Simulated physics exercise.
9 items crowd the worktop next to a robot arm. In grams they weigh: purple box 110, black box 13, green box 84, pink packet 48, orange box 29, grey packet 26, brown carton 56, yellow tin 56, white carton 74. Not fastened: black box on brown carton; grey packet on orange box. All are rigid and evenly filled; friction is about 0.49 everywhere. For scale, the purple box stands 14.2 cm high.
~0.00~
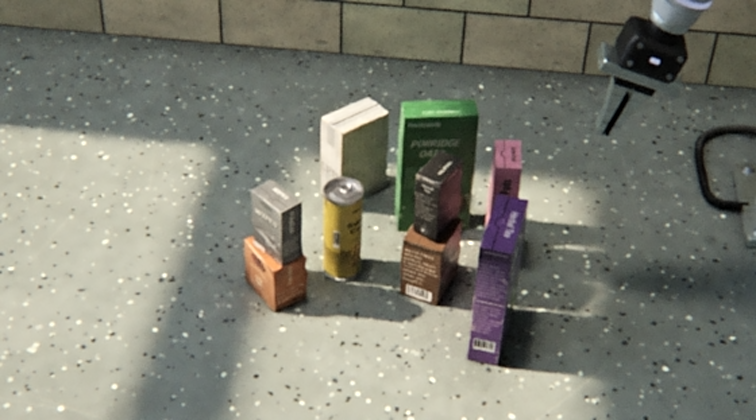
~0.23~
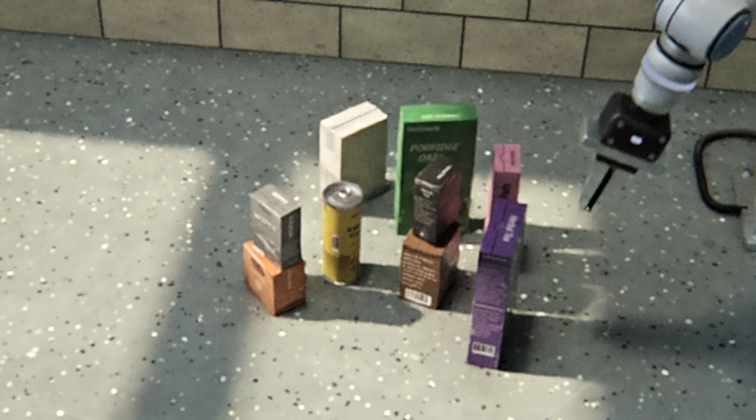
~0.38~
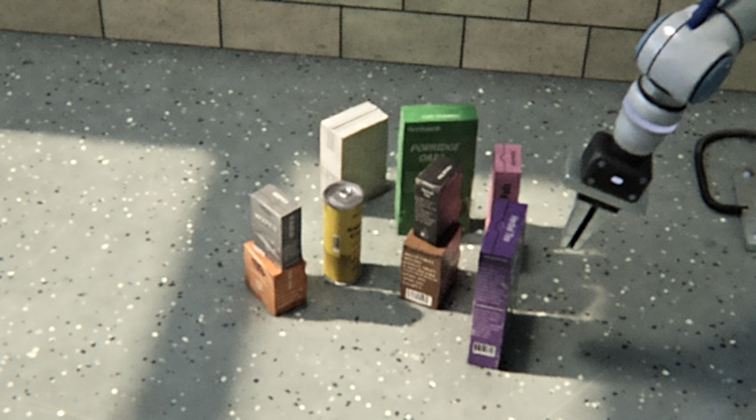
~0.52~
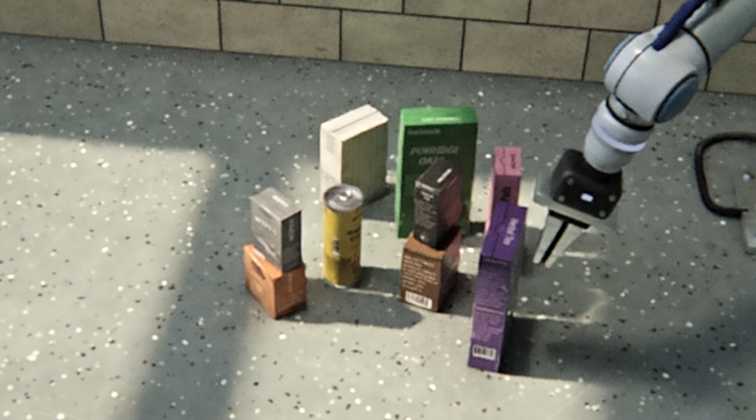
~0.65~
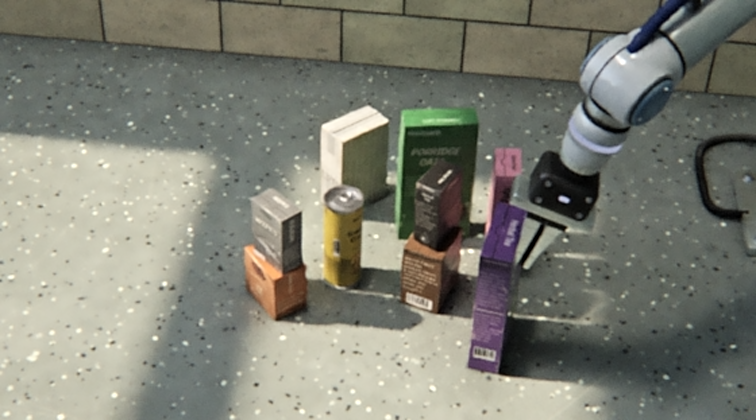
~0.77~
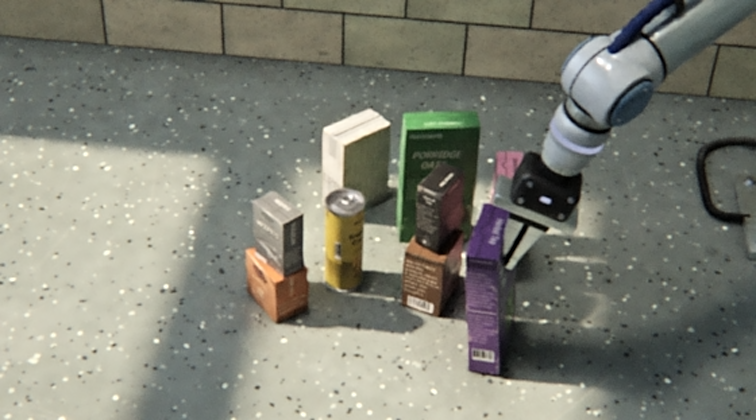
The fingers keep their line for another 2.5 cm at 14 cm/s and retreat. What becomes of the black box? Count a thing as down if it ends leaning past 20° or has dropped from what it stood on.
The black box: Knocked over.
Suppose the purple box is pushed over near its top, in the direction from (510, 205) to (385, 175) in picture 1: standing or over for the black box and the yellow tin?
Black box down, yellow tin standing.
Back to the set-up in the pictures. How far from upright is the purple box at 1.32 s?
Some 60° off upright.
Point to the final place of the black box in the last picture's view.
Around (358, 217).
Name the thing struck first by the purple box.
The black box.
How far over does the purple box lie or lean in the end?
About 90°.
Around 1.02 s, black box and purple box touch at 0.96 s; off upright purple box 26°, black box 13°.
Around 1.32 s, brown carton and purple box touch at 1.04 s; black box and yellow tin touch at 1.13 s; off upright black box 162°, purple box 58°.
Around 1.77 s, black box and green box touch at 1.34 s; black box and white carton touch at 1.63 s; off upright black box 139°, purple box 90°.
At rest, past 20° or fallen, purple box and black box. Standing, pink packet, brown carton, green box, yellow tin, orange box, white carton and grey packet.
